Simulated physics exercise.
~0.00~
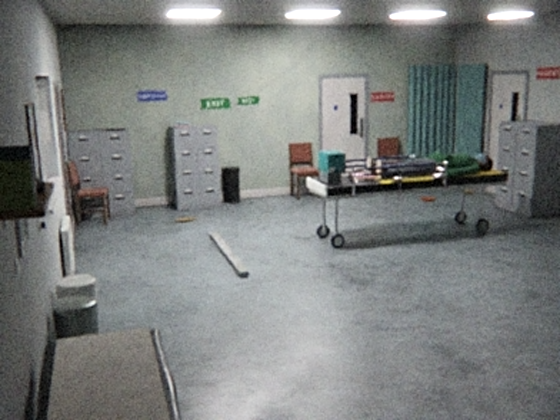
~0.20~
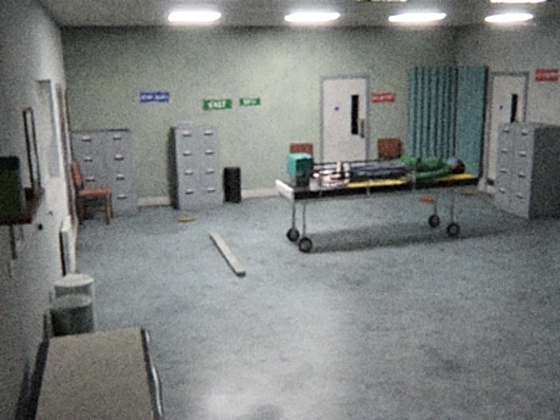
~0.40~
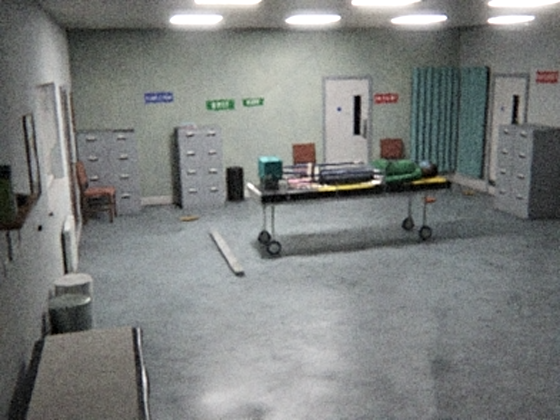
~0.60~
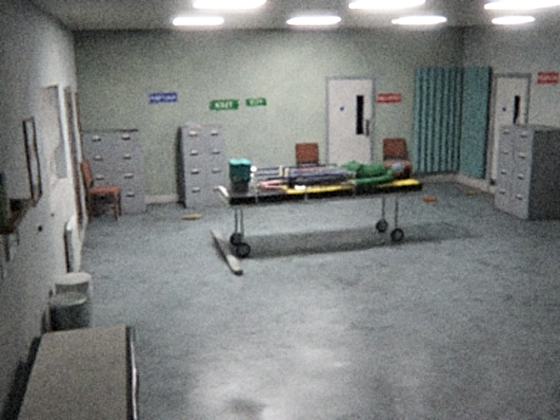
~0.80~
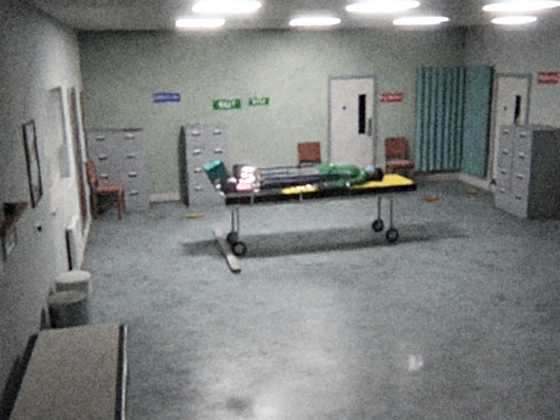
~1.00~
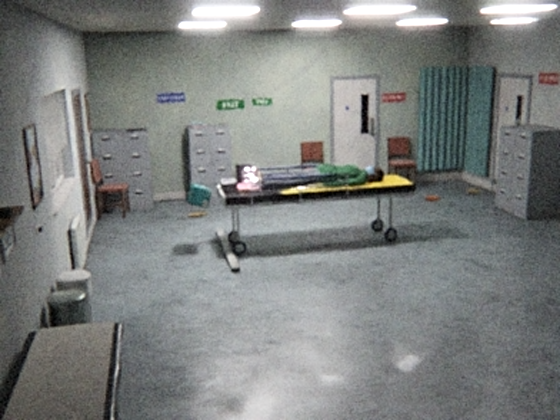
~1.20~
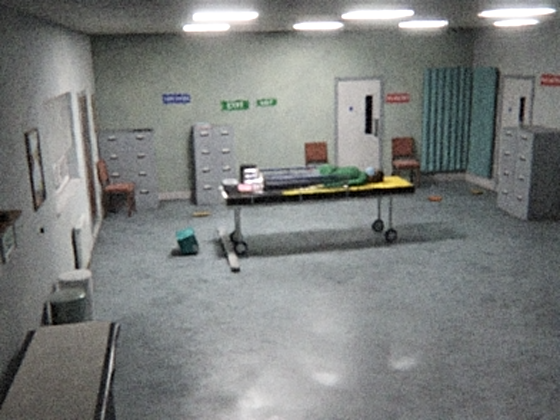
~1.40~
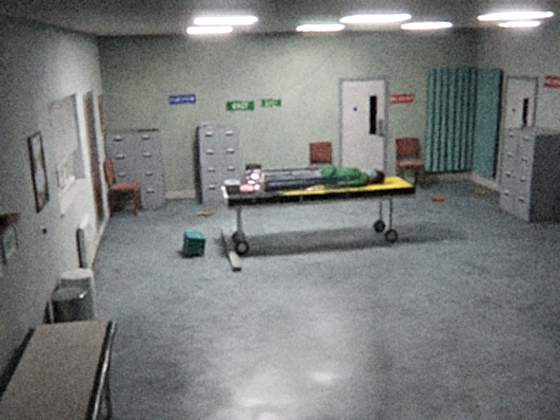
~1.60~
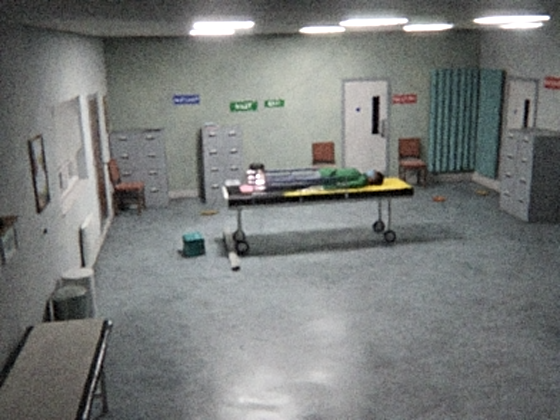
The video shows a gurney carrying a person in green and grey lying flat, with small items beside them, rolling left across a clinical room until it stops abruptly at a low sill. A teal holdall tips off the leading end onto the floor, while the person and other items stay aboard.
